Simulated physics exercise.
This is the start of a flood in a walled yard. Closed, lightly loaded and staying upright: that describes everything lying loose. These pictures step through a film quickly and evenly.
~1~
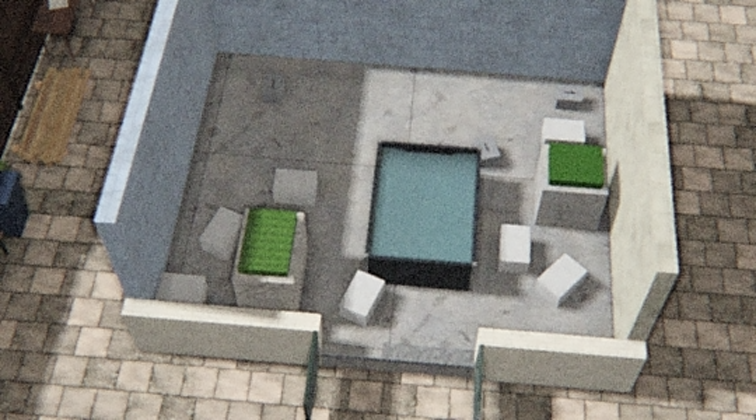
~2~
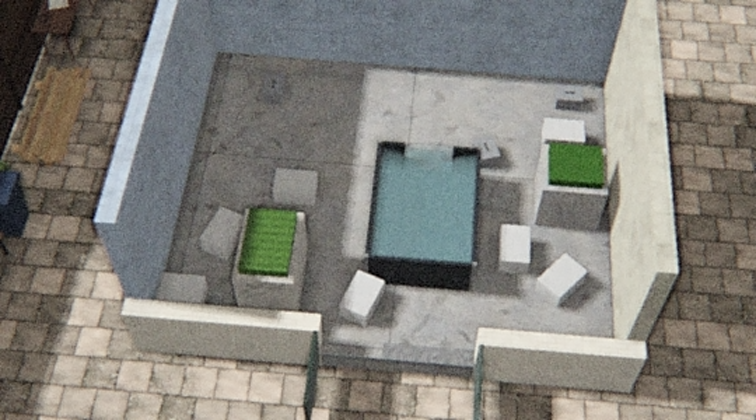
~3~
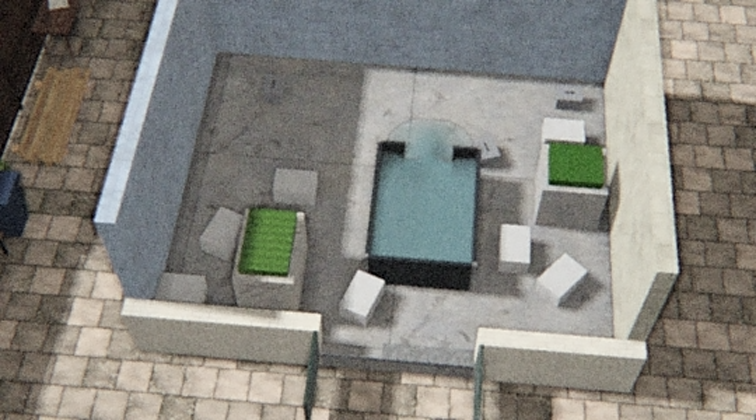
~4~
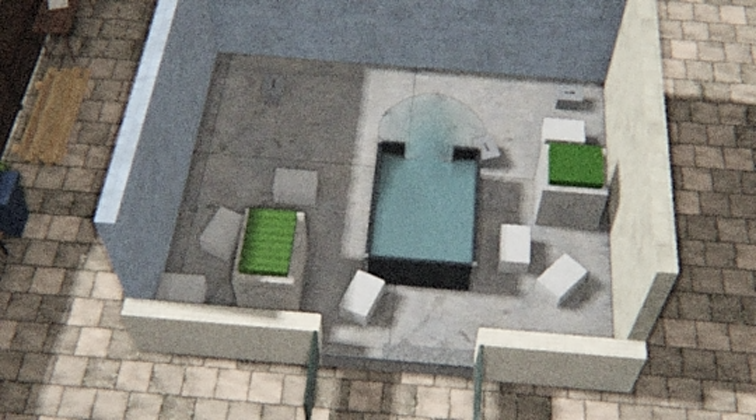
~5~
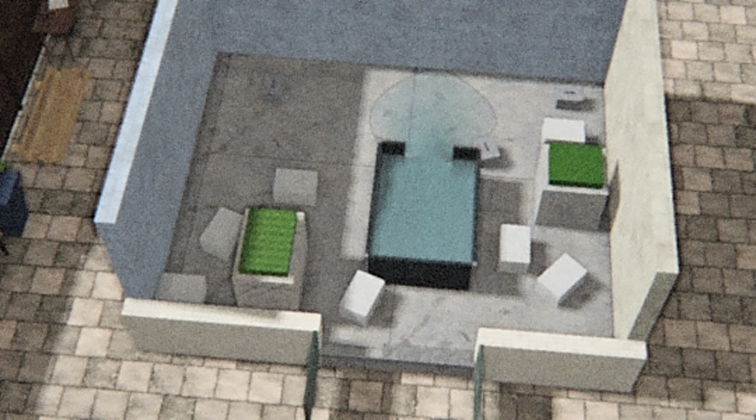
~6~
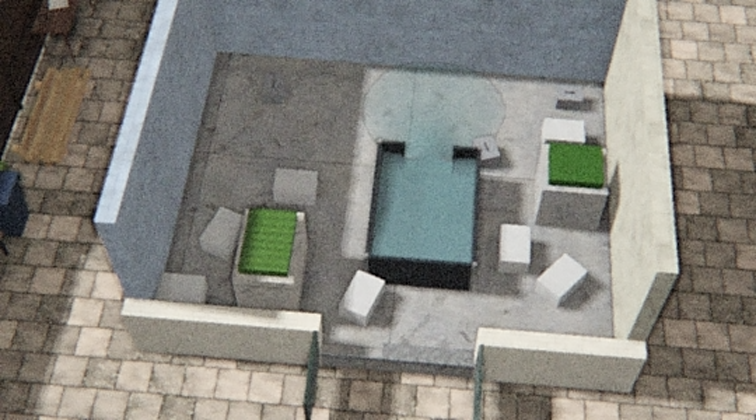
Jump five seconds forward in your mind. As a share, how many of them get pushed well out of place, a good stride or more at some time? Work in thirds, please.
The portion knocked well out of place is smaller than a third.
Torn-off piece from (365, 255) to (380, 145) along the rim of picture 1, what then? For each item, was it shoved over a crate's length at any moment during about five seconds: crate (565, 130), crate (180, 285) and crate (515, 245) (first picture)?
In turn: Stayed short, cleared that distance, stayed short.
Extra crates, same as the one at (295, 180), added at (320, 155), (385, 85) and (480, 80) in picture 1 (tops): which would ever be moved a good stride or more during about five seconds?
One after the other: Never so far, moved that far, that far or more.
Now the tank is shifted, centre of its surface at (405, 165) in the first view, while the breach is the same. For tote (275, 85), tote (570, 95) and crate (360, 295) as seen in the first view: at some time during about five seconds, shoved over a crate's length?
Lab note - in sequence: Displaced that much; displaced that much; less than that.
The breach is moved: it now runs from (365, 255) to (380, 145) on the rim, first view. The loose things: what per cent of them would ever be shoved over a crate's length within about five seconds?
Around 50 per cent.
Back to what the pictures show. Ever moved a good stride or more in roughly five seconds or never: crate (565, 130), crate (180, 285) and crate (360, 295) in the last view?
Object by object as listed: Travels that far, falls short and falls short.
A moment on, 0 of 10 are well off their spots; 0 afloat.
Next, 0 of 10 are well off their spots; 0 afloat.
Later, 3 of 10 are well off their spots; 1 afloat.
In the end, 3 of 10 are well off their spots, and 3 have been at some point; 0 afloat.
